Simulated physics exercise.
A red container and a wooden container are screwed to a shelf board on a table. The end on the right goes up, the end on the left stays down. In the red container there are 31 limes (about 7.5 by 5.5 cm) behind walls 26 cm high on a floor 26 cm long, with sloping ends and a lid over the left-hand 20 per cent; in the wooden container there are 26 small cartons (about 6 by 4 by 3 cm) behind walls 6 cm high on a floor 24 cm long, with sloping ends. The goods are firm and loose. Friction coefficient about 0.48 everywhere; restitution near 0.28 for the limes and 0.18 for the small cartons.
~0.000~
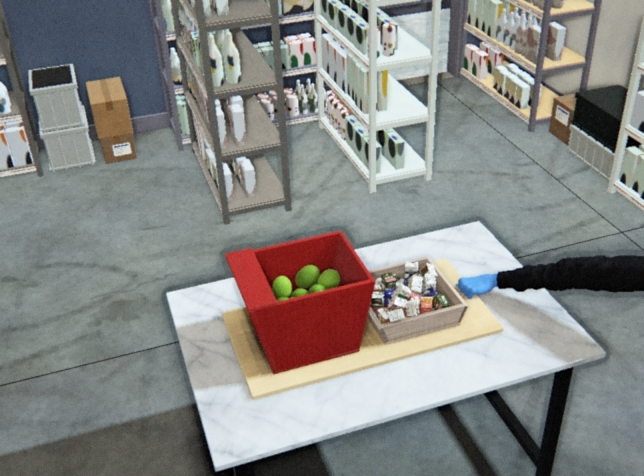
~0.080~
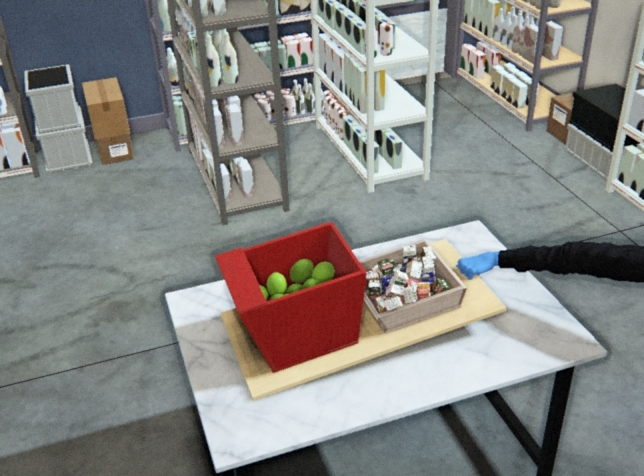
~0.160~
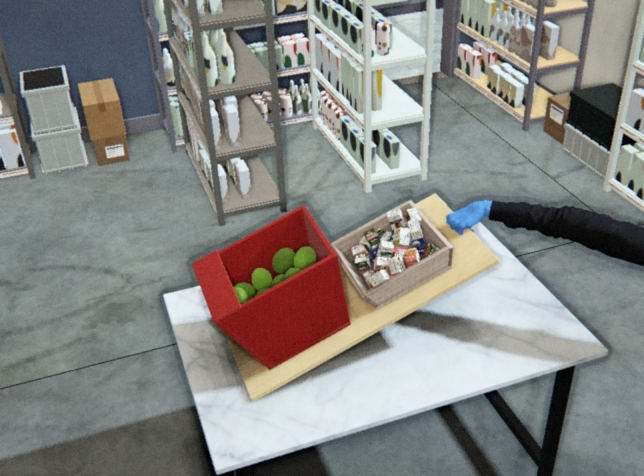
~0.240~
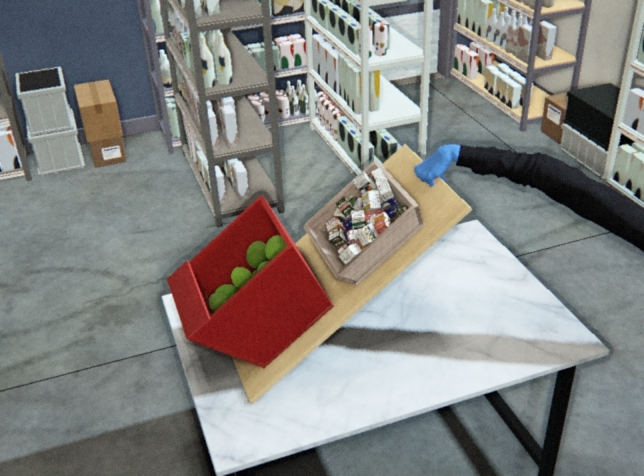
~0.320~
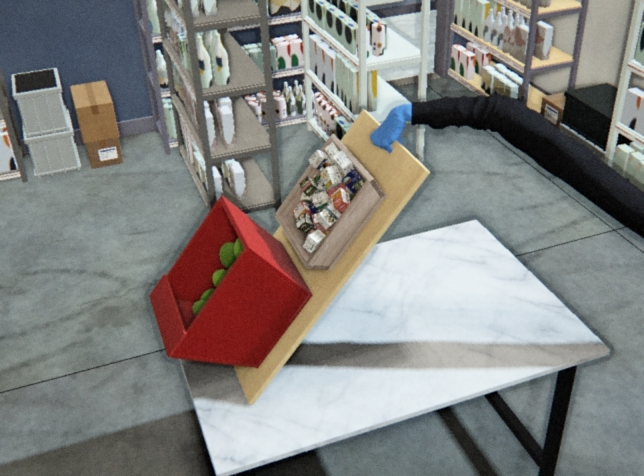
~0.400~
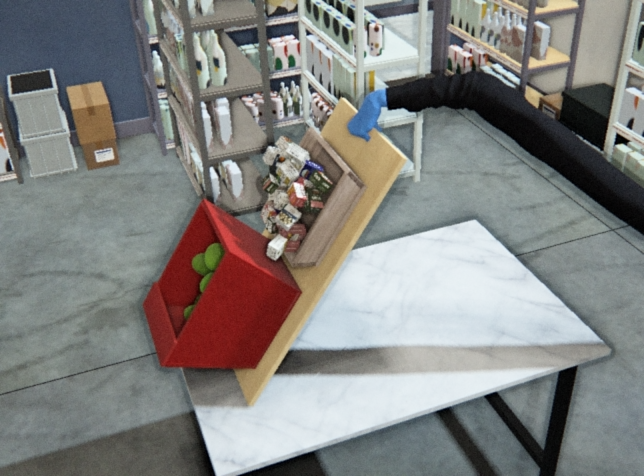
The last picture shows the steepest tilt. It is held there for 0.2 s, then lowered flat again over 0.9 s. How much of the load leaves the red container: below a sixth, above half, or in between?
It sheds under a sixth of them.
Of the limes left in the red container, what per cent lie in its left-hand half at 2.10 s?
About 60 per cent.
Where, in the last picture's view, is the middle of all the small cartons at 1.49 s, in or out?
Around (358, 326).
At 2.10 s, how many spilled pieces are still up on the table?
About 5.
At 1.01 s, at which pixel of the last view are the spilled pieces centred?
Near (314, 274).
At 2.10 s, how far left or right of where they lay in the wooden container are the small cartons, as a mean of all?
About 62 cm to the left.
After 0.67 s, tilt 55°; 0 of 31 out of the red container and 18 of 26 out of the wooden container.
After 1.01 s, tilt 32°; 0 of 31 out of the red container and 24 of 26 out of the wooden container.
After 1.49 s, tilt 0°; 0 of 31 out of the red container and 24 of 26 out of the wooden container.
Final count (at 2.10 s), 0 of 31 out of the red container and 24 of 26 out of the wooden container. Asked share, 0 of 31, 0 per cent.
